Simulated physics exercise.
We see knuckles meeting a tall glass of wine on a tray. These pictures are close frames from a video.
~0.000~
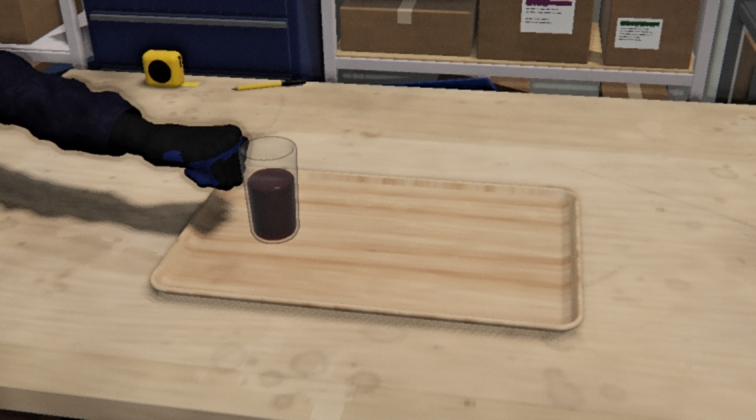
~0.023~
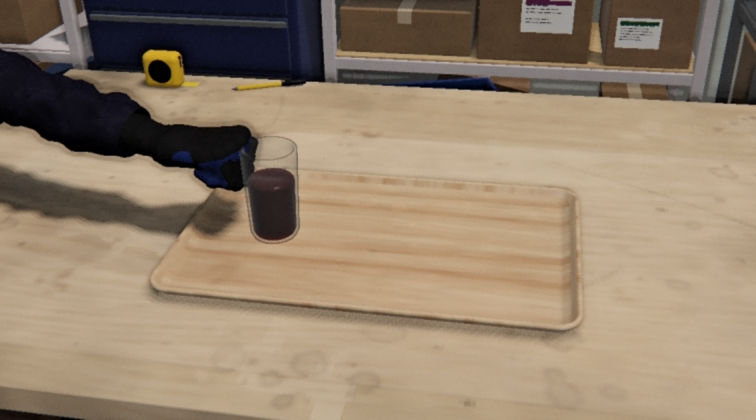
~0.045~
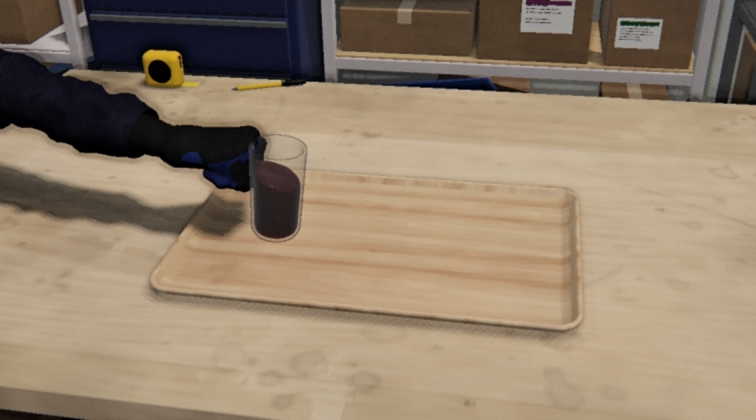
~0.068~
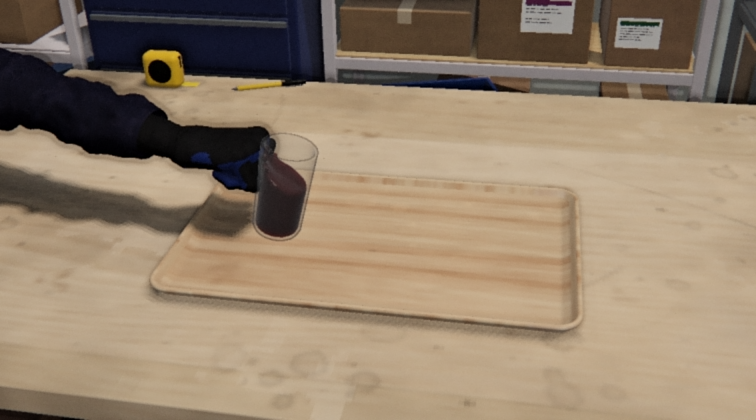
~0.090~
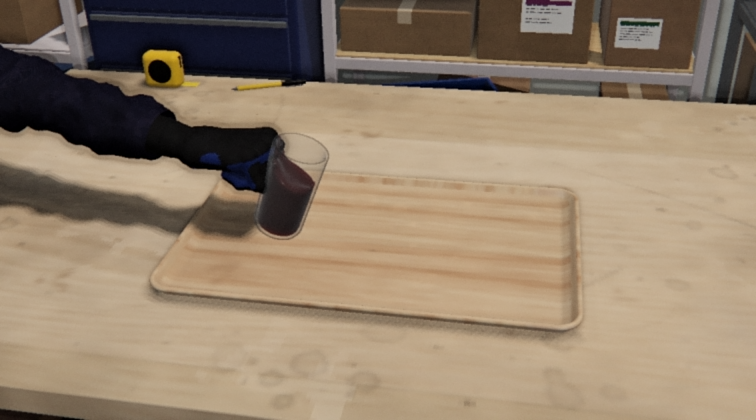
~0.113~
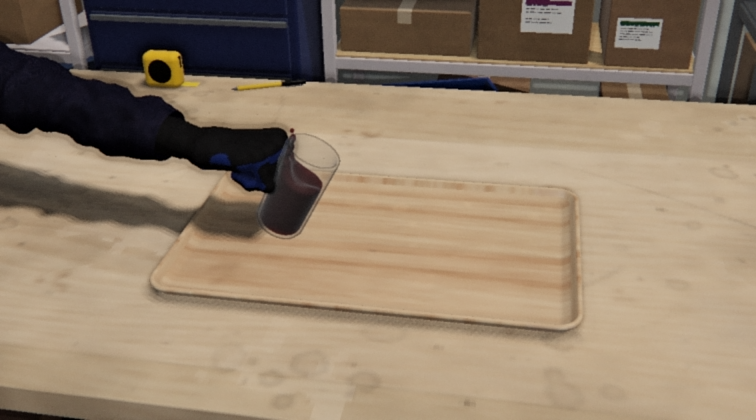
A tall glass of dark wine leaned steadily to the right on a wooden tray as a gloved hand reached in from the left and pushed its upper side, making the wine slosh inside.
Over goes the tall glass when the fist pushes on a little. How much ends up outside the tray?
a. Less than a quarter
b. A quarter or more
b.
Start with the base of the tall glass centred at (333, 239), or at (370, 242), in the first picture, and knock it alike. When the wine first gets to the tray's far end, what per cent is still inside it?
Try 1: 65 %; try 2: 75 %.
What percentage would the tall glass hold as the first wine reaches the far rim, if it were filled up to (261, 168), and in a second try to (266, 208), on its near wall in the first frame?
The first level leaves around 45 percent, the second around 45 percent.
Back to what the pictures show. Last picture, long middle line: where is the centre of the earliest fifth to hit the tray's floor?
Around (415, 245).
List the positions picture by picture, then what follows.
The first picture shows tilt 0°; right rim (294, 152); surface from (249, 175) to (294, 179); the tray's far rim is at (578, 252); the tray is clear ahead.
The second picture shows tilt 0°; right rim (294, 152); surface from (249, 175) to (294, 179).
The third picture shows tilt 6°; right rim (304, 153); surface from (255, 161) to (297, 179).
The fourth picture shows tilt 13°; right rim (315, 156); surface from (265, 158) to (306, 184).
The fifth picture shows tilt 19°; right rim (326, 159); surface from (271, 170) to (315, 183).
The sixth picture shows tilt 26°; right rim (337, 165); surface from (275, 179) to (324, 183).
A moment on, the tall glass lies on its side and 100 per cent is in the glass, 0 on the tray and 0 above or beyond its rim.
Next, the tall glass lies on its side and 56 per cent is in the glass, 34 on the tray and 10 above or beyond its rim.
Then the tall glass lies on its side and 30 per cent is in the glass, 62 on the tray and 8 above or beyond its rim.
Later the tall glass lies on its side and 16 per cent is in the glass, 46 on the tray and 38 above or beyond its rim.
Finally, 61 per cent is held by tray and glass, 39 is off the tray.
